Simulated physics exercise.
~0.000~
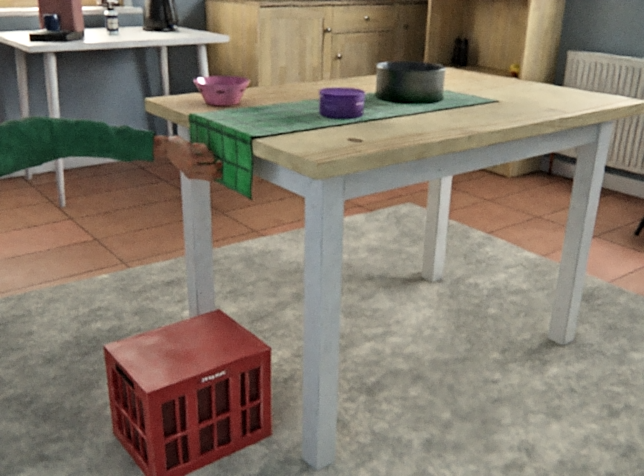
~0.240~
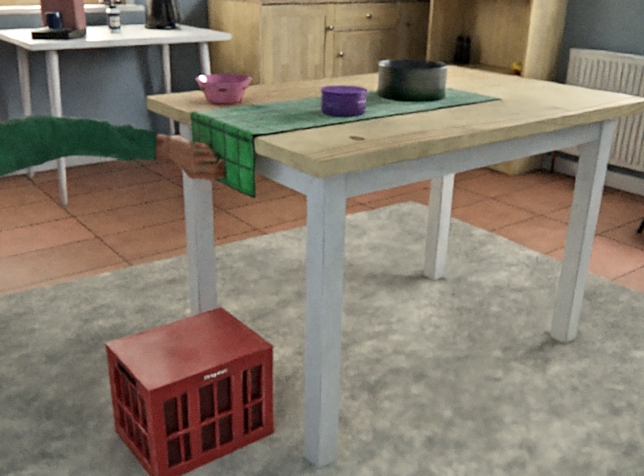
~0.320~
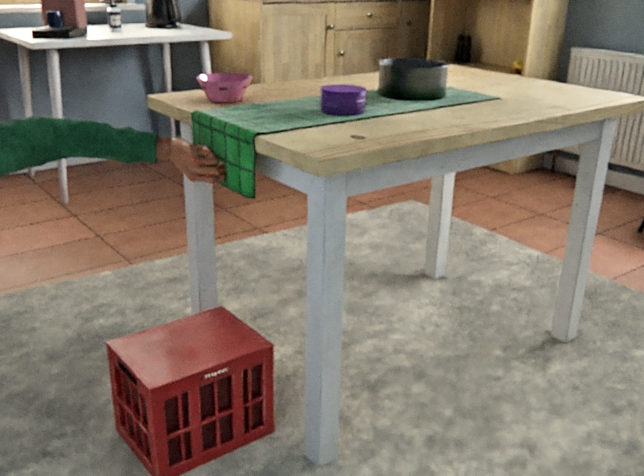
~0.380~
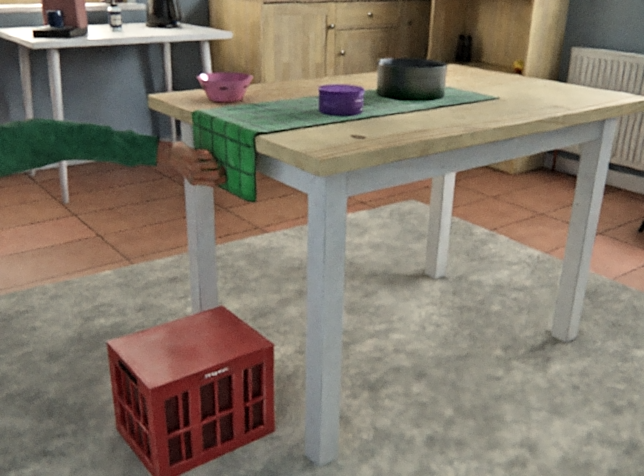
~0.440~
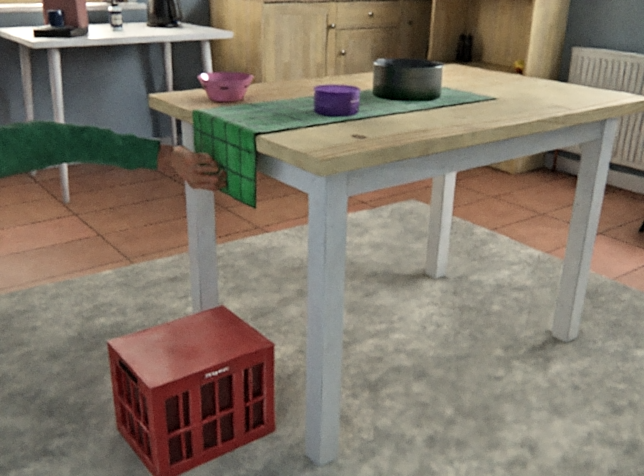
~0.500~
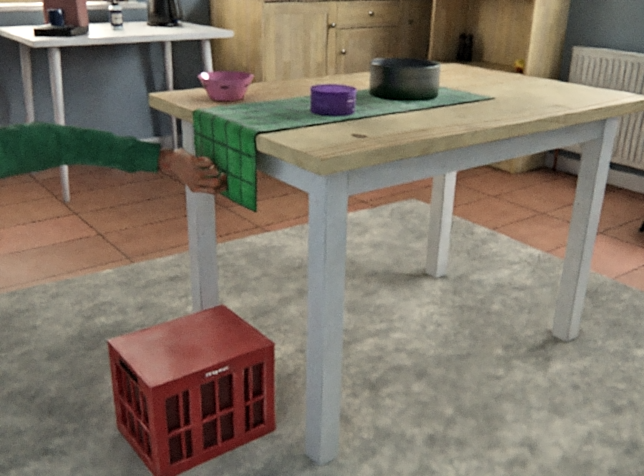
A green-sleeved arm tugs a green table runner slightly, shifting the purple tub and pot left.
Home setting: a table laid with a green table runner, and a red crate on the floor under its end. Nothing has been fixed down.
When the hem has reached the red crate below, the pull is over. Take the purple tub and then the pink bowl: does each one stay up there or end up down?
Taken in turn, the purple tub ends up down; the pink bowl stays put up there.
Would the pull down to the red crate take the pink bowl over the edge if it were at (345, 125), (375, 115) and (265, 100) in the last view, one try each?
Well, the first time it does not fall, the second time it does not fall, and the third time it does not stay up.
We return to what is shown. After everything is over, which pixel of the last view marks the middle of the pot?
Somewhere close to pixel (299, 90) in the last view.
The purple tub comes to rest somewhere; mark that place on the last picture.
Once nothing moves, its middle is close to (197, 314).
After 0.96 s, hem going down; tub carried along near (307, 103); bowl unmoved.
After 1.68 s, hem going down; tub carried along near (266, 108); bowl unmoved.
After 2.34 s, hem going down; tub down below near (201, 258); bowl unmoved.
At rest, hem on the crate; tub down below near (197, 314); bowl unmoved. The purple tub is carried off the end and the pink bowl stays on the table.
